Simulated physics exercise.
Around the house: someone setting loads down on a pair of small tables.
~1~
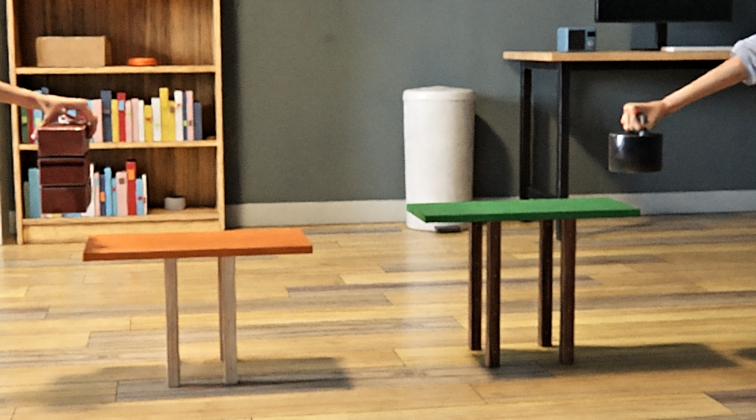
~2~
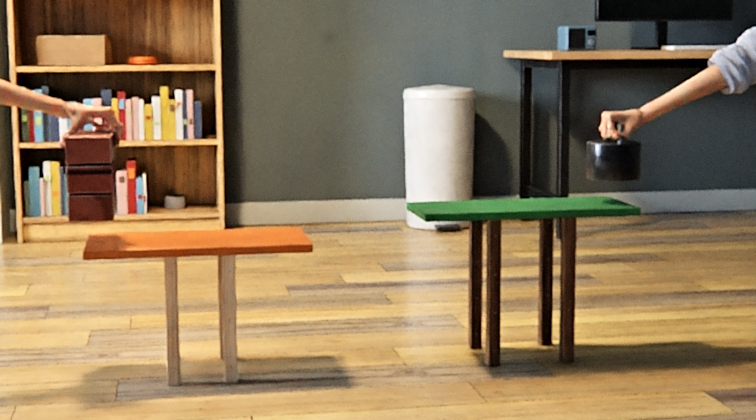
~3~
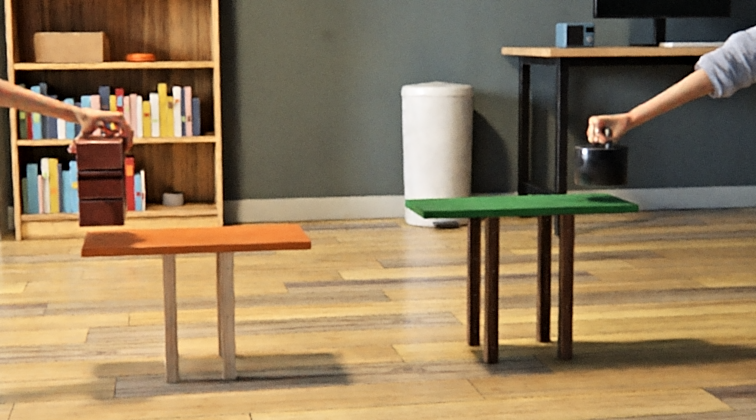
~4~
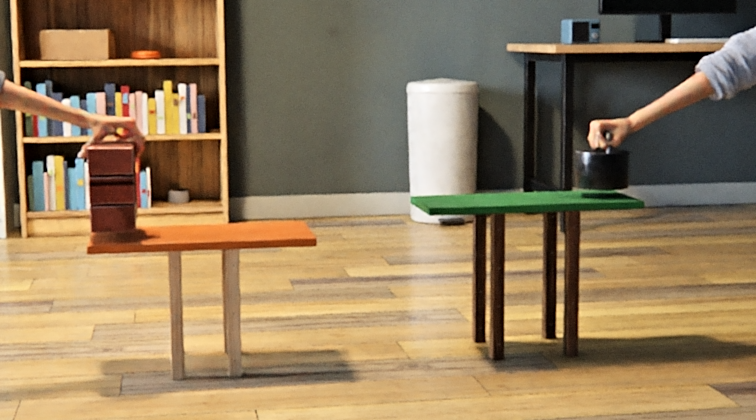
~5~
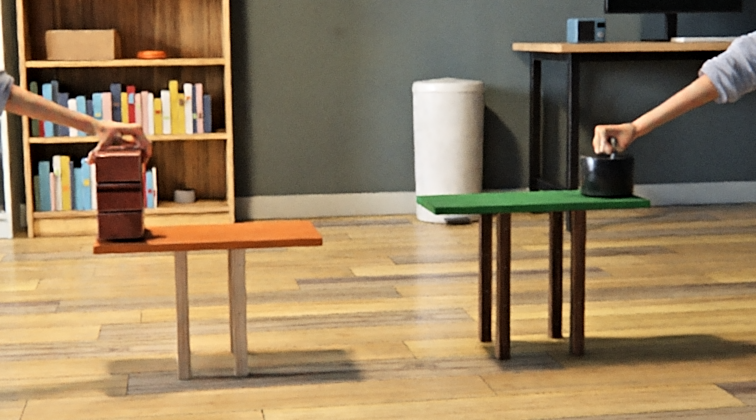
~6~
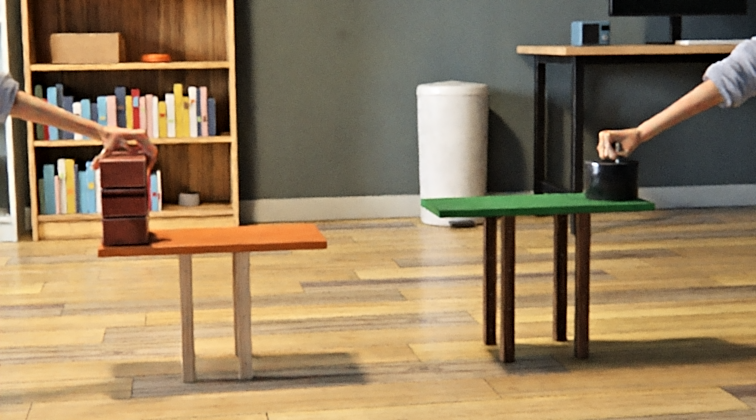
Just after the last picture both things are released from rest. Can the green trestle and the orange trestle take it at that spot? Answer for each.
The green trestle goes over; the orange trestle goes over.
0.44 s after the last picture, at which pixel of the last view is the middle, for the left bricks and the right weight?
About (66, 228), and the other about (652, 193).
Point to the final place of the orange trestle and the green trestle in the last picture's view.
First (67, 281), then (678, 248).
Then, 0.44 s on from there, green trestle turned 15° from its first pose near (574, 197); orange trestle turned 20° from its first pose near (164, 238).
Then, 0.64 s on from there, green trestle turned 46° from its first pose near (646, 215); orange trestle turned 60° from its first pose near (83, 281).
Then, 0.80 s on from there, green trestle turned 73° from its first pose near (693, 243); orange trestle turned 60° from its first pose near (67, 280).
In the end, the green trestle overbalances, near (677, 248); the orange trestle overbalances, near (67, 280).
